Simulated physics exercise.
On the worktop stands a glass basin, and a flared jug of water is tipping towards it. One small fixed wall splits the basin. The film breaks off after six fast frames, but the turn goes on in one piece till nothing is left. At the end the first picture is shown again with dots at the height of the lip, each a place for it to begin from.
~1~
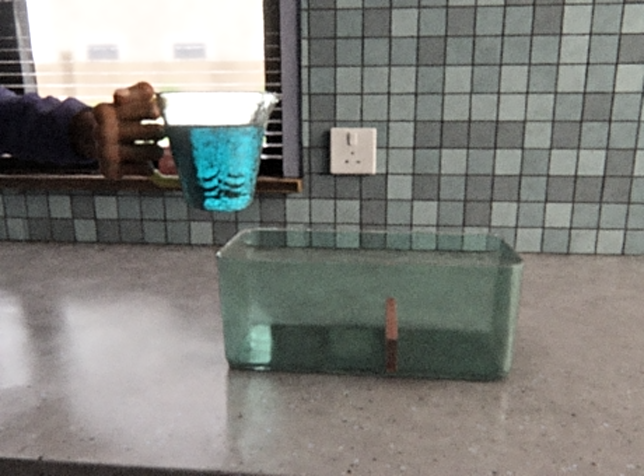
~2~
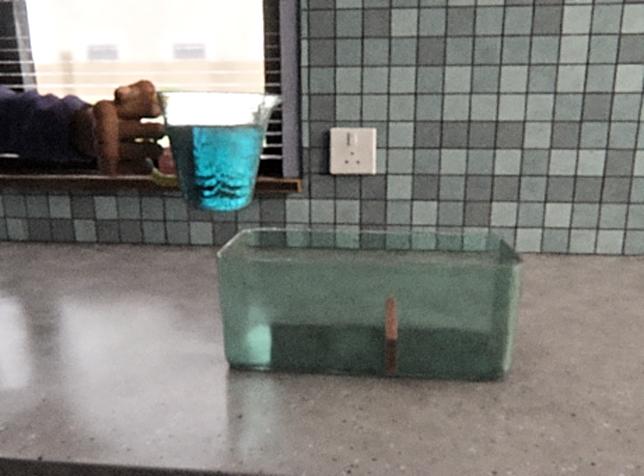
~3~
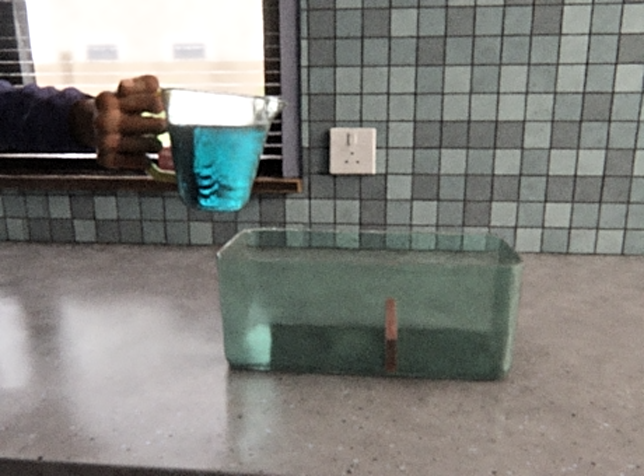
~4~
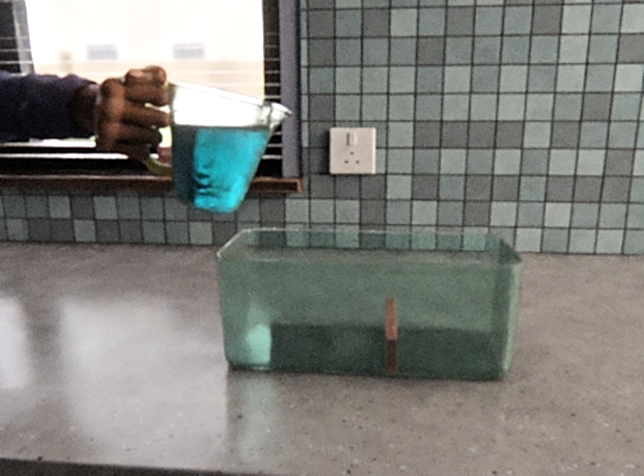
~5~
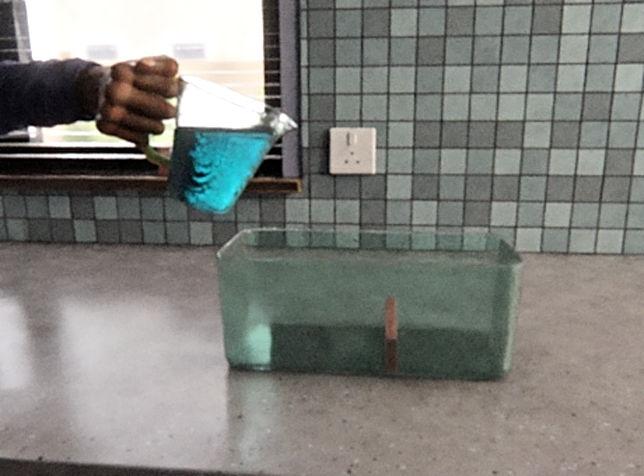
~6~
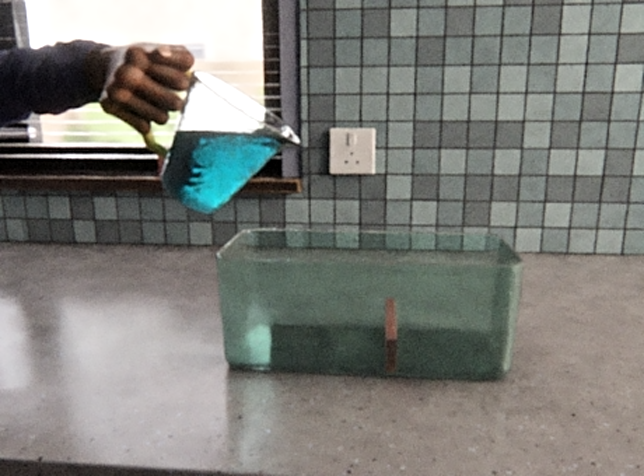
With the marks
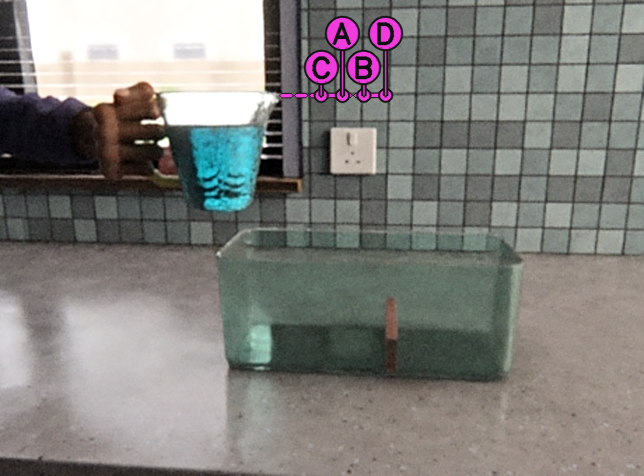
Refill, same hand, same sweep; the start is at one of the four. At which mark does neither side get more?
I would pick place A.
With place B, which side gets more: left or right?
The right one.
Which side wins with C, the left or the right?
The left side.
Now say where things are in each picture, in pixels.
Upright, lip at (281, 95); basin from (226, 363) to (511, 376); top of the wall at (391, 316); nothing has left yet.
Upright, lip at (283, 97); nothing has left yet.
Tipped about 6°, lip at (286, 103); nothing has left yet.
Tipped about 14°, lip at (292, 113); nothing has left yet.
Tipped about 23°, lip at (297, 127); nothing has left yet.
Tipped about 34°, lip at (299, 144); nothing has left yet.
On the marked copy, A at (342, 95); B at (363, 95); C at (321, 95); D at (385, 95).
Choosing A, about 53 % ends left of the wall and 47 % right of it.
Choosing B, about 11 % ends left of the wall and 88 % right of it.
Choosing C, about 88 % ends left of the wall and 9 % right of it.
Choosing D, about 6 % ends left of the wall and 93 % right of it.
